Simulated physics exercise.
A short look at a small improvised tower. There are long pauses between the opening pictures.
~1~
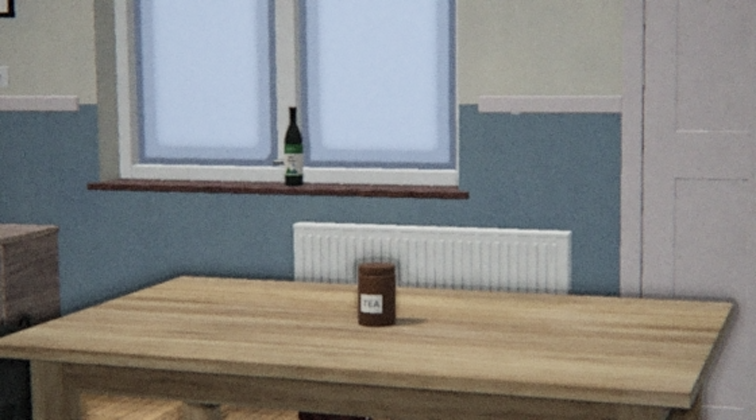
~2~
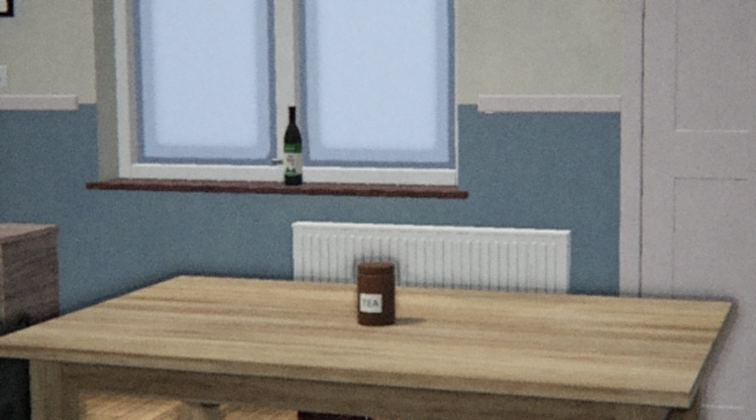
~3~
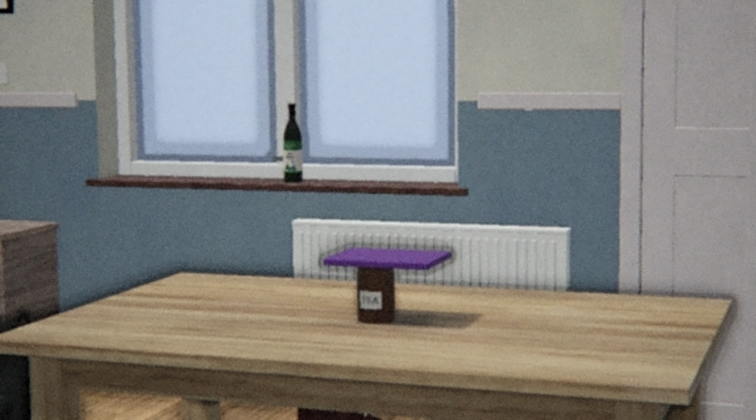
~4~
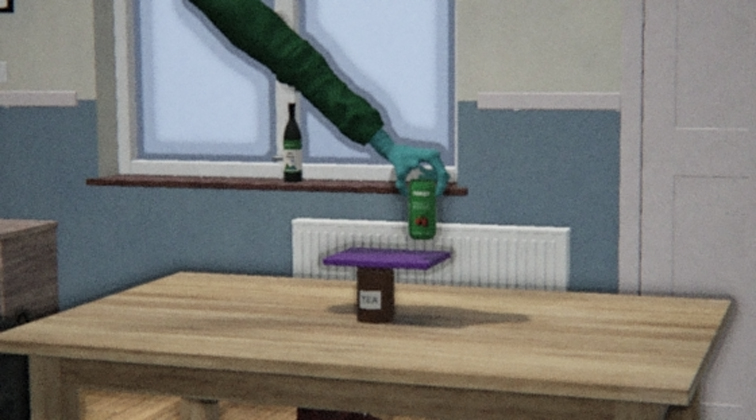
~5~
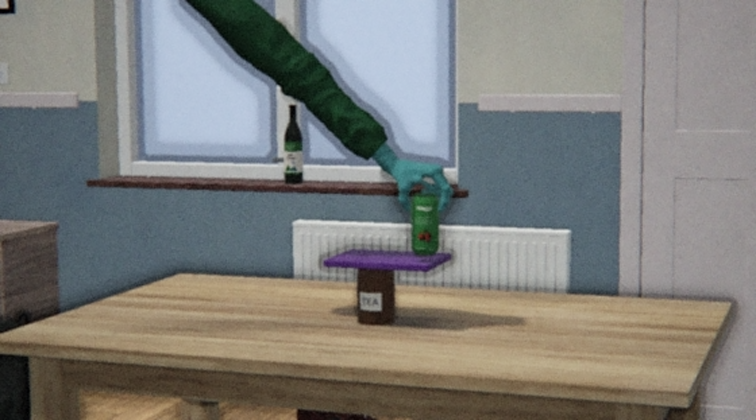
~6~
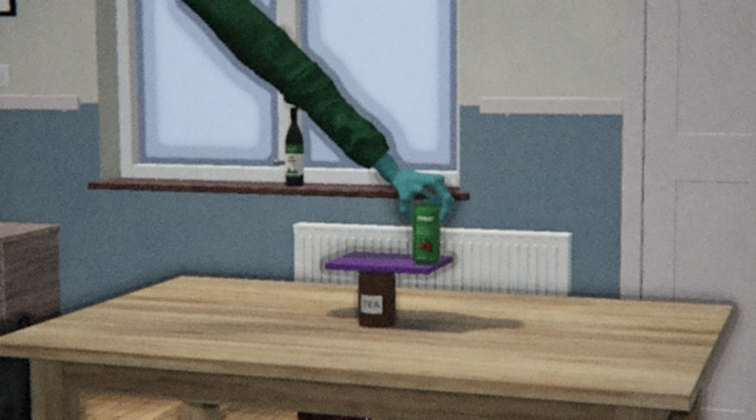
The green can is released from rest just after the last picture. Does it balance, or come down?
As it turns out, it loses its balance.
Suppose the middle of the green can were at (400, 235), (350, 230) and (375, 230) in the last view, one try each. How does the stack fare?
First try: It comes apart; second try: It stays up; third try: It holds.
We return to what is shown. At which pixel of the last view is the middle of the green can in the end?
Near (471, 323).
Then, 0.30 s after the last picture, green can now fallen; purple lid tipped 65° from how it was.
Then, 0.50 s after the last picture, purple lid on its side.
At rest, fallen, green can and purple lid; brown jar in place. Seen from the same camera at the end, green can near (471, 324). The stack comes apart.
